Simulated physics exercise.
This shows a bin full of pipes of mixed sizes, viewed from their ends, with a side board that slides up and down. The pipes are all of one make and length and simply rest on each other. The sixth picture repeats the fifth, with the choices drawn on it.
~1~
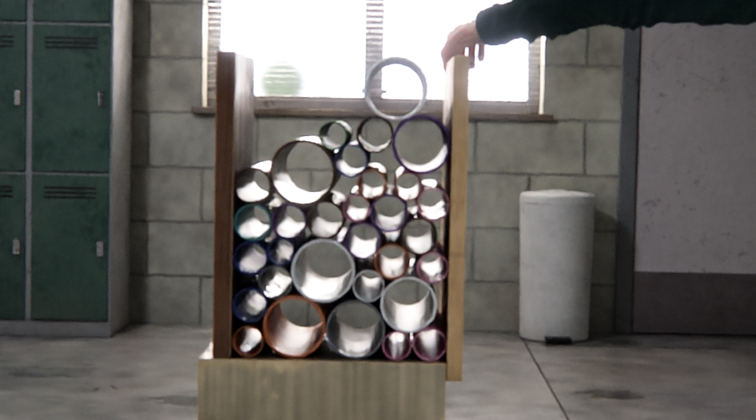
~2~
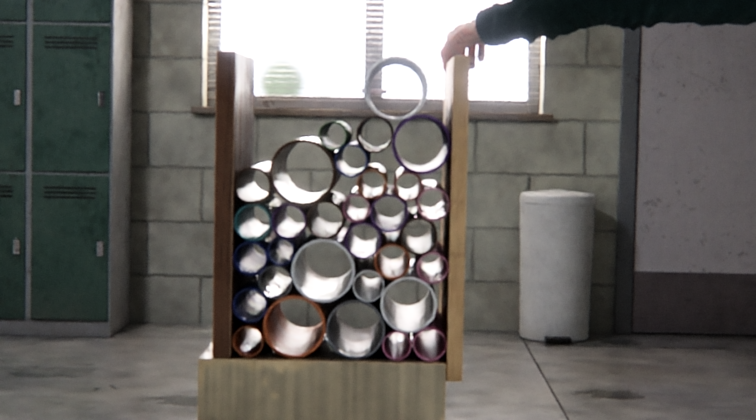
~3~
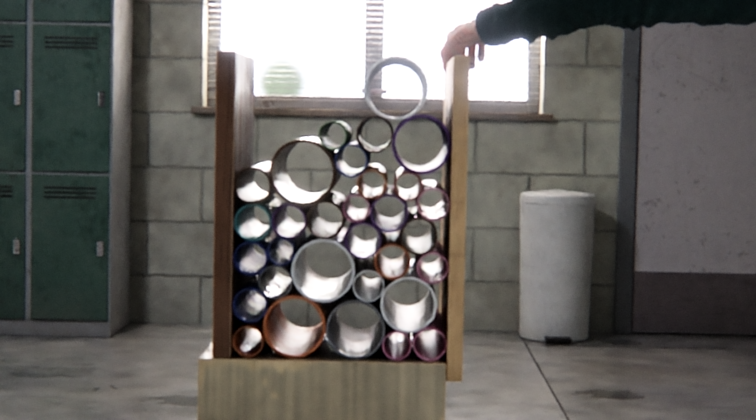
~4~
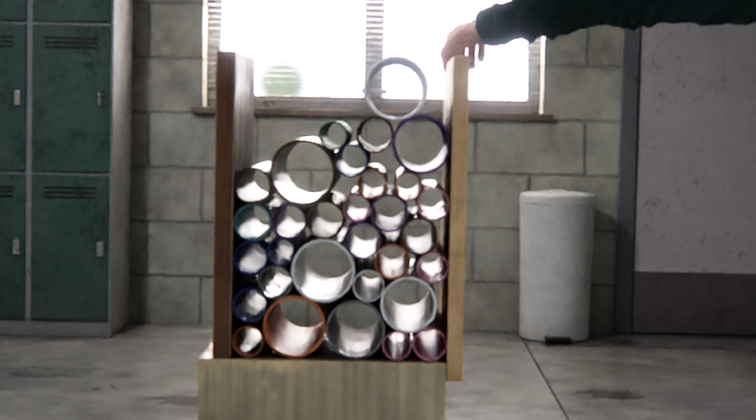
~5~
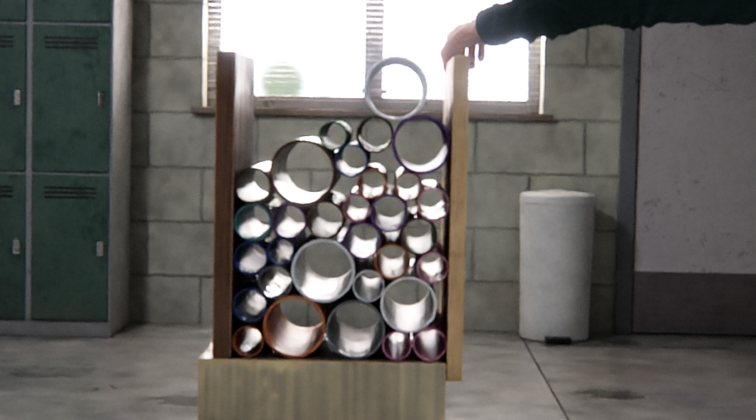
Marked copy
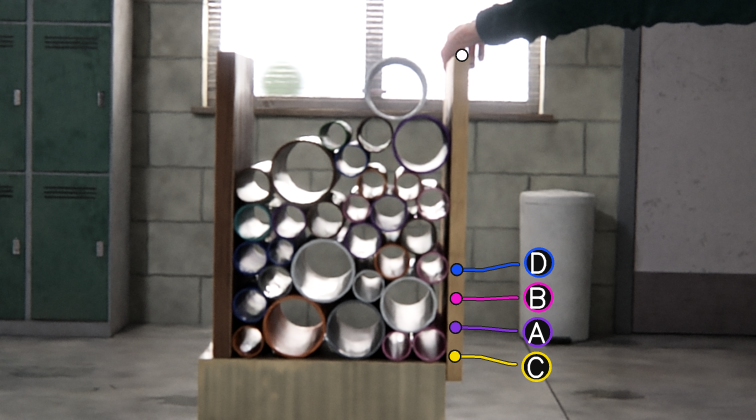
We see a wooden bin stacked with open-ended pipes of mixed sizes in front of a window, with green lockers to the left. A hand rests on top of the right side board, and nothing visibly moves.
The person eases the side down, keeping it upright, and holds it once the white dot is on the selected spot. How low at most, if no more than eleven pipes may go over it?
No lower than D.
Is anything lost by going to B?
At B: Yes.
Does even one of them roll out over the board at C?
At C: Yes.
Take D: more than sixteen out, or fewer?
It loses fewer than sixteen.
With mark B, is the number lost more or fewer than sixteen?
Fewer than sixteen.
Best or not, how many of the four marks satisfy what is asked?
The number is one.
On the copy, A at (456, 327); B at (456, 298); C at (455, 357); D at (457, 270); the white dot at (462, 55).
On D. First, top of the board (451, 157).
Then, top of the board (449, 266).
Finally, top of the board (448, 269), eleven out over the board.
By contrast, A more than eleven out over the board; B more than eleven out over the board; C more than eleven out over the board.
